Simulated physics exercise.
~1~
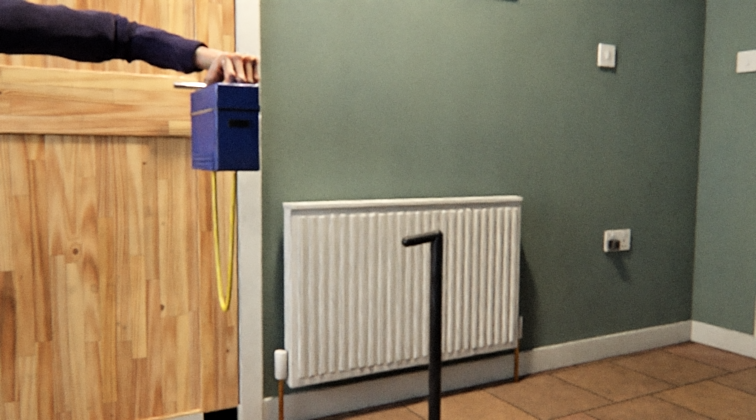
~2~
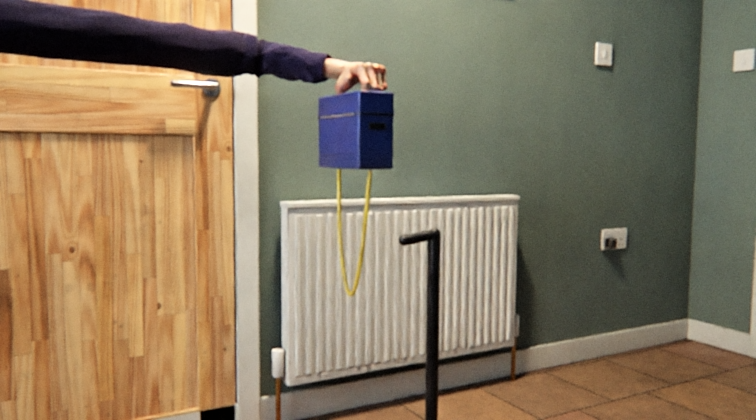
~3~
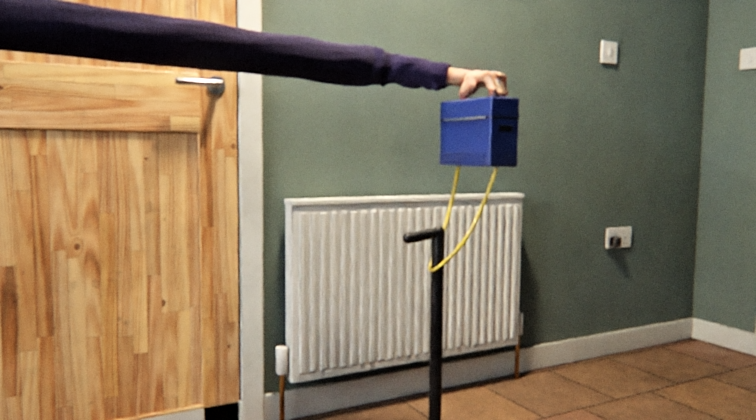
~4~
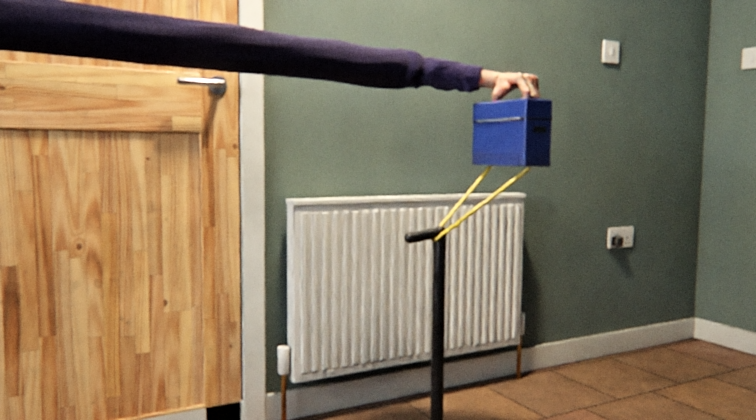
An arm in a dark purple sleeve reaches in from the left, holding a blue case from above, in a room seen from the front by a slightly swaying camera. A wooden door stands at left, with a white radiator against a green wall behind a dark post with a short sideways hook. The hand carries the case to the right, a yellow loop hanging low beneath it. As the case passes over the post, the loop meets the hook and swings askew. The case moves a little farther before the loop pulls tight, caught round the post, and the hand stops.
